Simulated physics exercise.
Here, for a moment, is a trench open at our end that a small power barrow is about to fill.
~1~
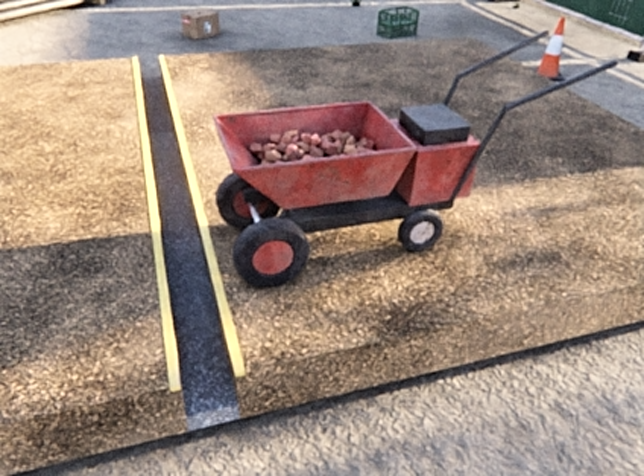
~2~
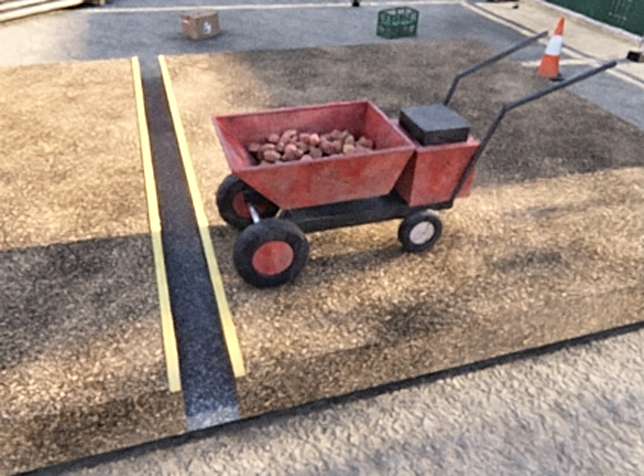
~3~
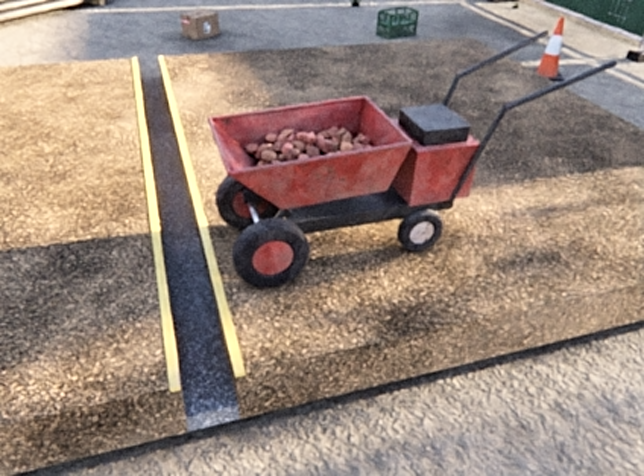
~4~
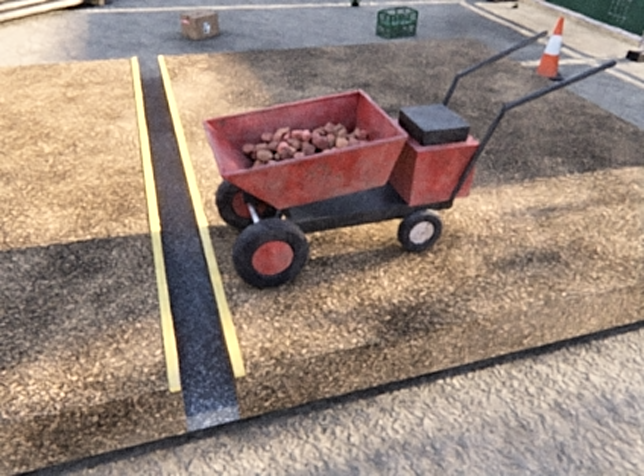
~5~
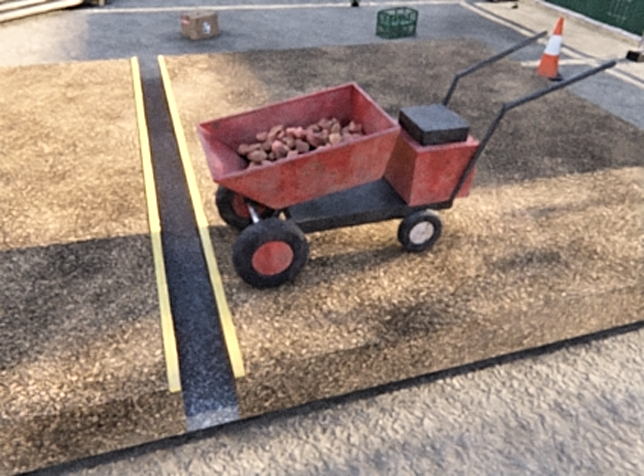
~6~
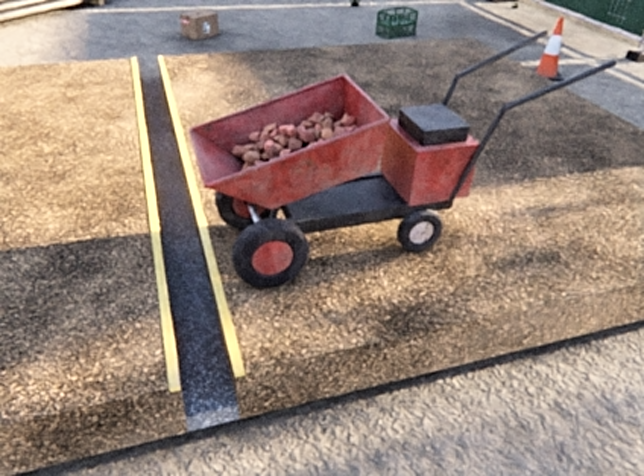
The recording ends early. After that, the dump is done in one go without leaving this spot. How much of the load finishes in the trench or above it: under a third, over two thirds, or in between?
Under a third.
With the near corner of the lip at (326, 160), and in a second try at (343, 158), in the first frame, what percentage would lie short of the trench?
First place: Around 10 per cent. Second place: Around 40 per cent.
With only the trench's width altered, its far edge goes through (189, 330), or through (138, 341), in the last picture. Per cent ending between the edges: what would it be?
First some 0, then 40 per cent.
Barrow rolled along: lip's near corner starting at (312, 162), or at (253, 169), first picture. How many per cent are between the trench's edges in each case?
Position 1 near 100 %, position 2 near 20 %.
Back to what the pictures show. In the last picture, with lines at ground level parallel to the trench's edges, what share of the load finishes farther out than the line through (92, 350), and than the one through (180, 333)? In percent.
I'd say some 40 in a hundred, and after that 90 in a hundred.
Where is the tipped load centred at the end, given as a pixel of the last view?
Near pixel (108, 274).
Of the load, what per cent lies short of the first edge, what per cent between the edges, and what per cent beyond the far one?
Short 0 %, between 5 %, beyond 95 %.
Soon, skip tipped steeply; all in the skip.
A while on, skip tipped right over; most in the skip; about a quarter beyond it; a stray few falling.
Towards the end, skip tipped right over; a stray few in the skip; nearly all beyond it.
Finally, skip tipped right over; a small part in or heaped over the trench; nearly all beyond it.
